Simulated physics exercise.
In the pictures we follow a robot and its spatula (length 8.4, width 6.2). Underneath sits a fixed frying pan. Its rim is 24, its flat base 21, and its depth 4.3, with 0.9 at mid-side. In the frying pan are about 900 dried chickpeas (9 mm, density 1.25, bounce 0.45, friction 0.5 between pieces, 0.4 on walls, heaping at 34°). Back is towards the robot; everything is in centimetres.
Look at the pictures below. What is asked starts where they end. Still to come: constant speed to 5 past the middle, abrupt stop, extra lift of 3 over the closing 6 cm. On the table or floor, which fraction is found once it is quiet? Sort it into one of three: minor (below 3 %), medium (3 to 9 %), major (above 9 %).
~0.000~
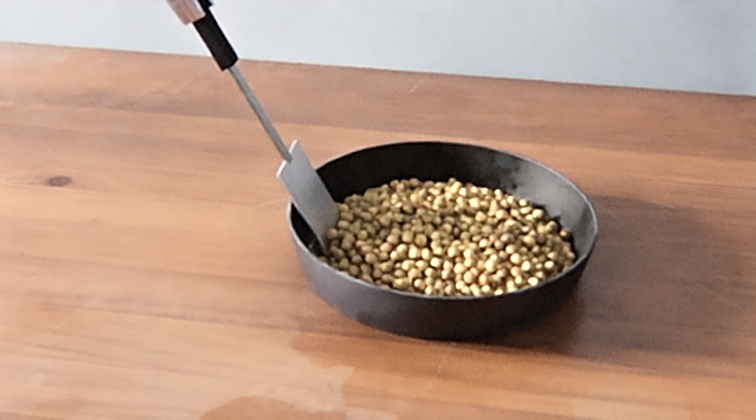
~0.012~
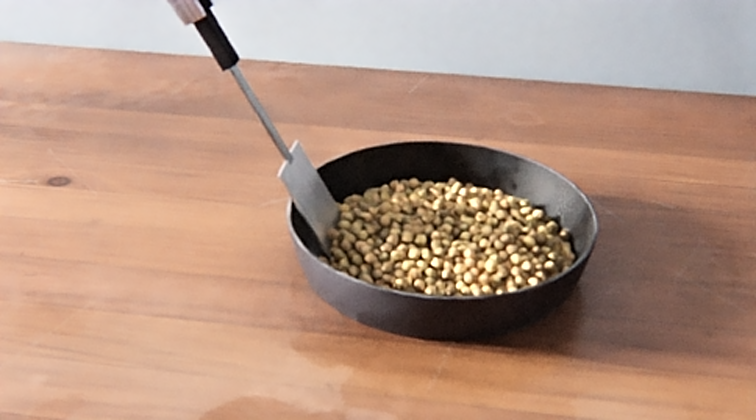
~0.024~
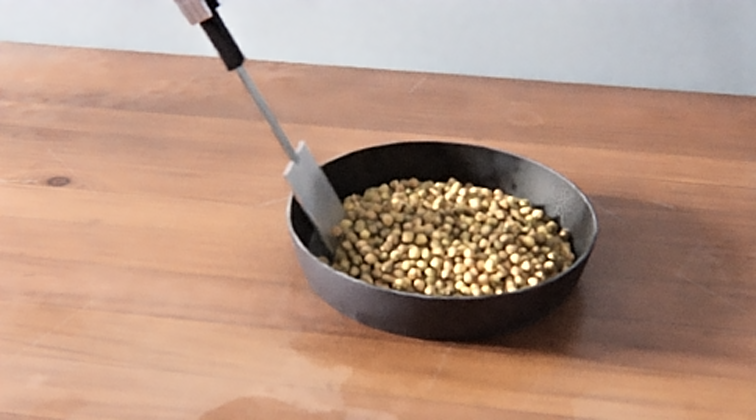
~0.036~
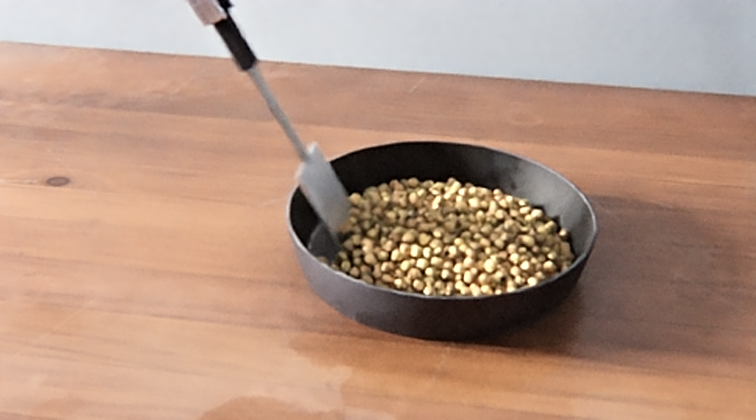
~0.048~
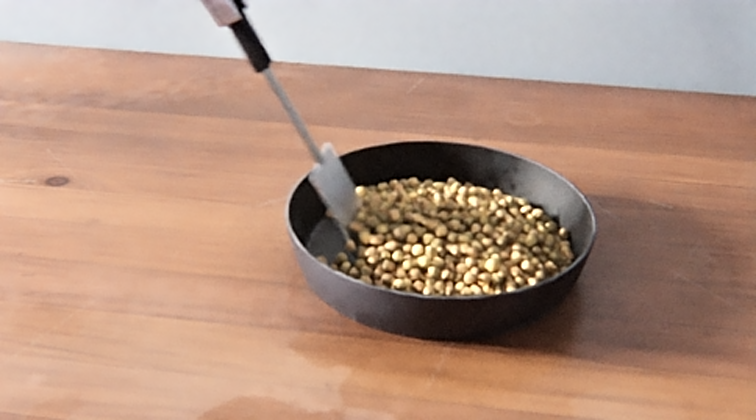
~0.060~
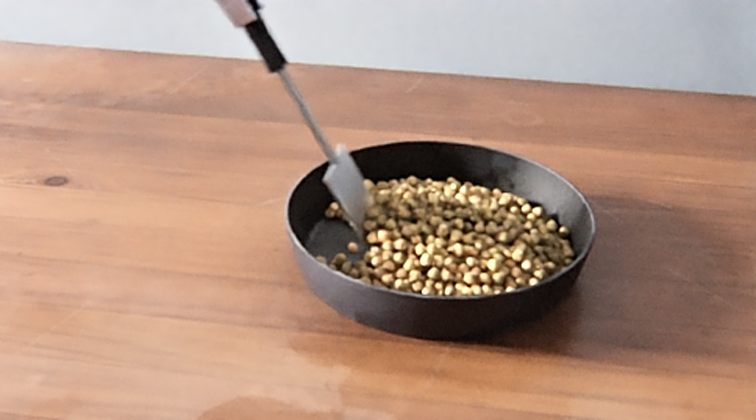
Medium, 3 to 9 %.
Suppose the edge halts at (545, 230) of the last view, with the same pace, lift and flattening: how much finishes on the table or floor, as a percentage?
The share ending on the table or floor is about 10 per cent.
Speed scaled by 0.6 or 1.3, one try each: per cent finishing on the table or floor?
About 0 and 10 per cent.
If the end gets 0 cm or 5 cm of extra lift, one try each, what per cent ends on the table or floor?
Close to 0 and 5 percent respectively.
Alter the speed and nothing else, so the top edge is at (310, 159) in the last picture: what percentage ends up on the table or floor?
My guess is around 0 percent.
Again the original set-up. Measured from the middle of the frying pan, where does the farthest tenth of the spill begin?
I reckon it's some 55 centimetres.
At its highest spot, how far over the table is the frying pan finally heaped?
Some 4.0 cm.
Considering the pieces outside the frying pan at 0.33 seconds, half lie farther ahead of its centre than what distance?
Roughly 20 cm.
After 0.09 s, sloping 61°, highest piece 6 above the table; 900 in the frying pan.
After 0.12 s, sloping 61°, highest piece 7 above the table; 900 in the frying pan.
After 0.33 s, sloping 61°, highest piece 4 above the table; 847 in the frying pan, 52 on the table or floor, 1 on the blade or in flight.
After 1.38 s, sloping 61°, highest piece 4 above the table; 847 in the frying pan, 53 on the table or floor.
At rest, 847 in the frying pan, 53 on the table or floor. That is 6 % on the table or floor.
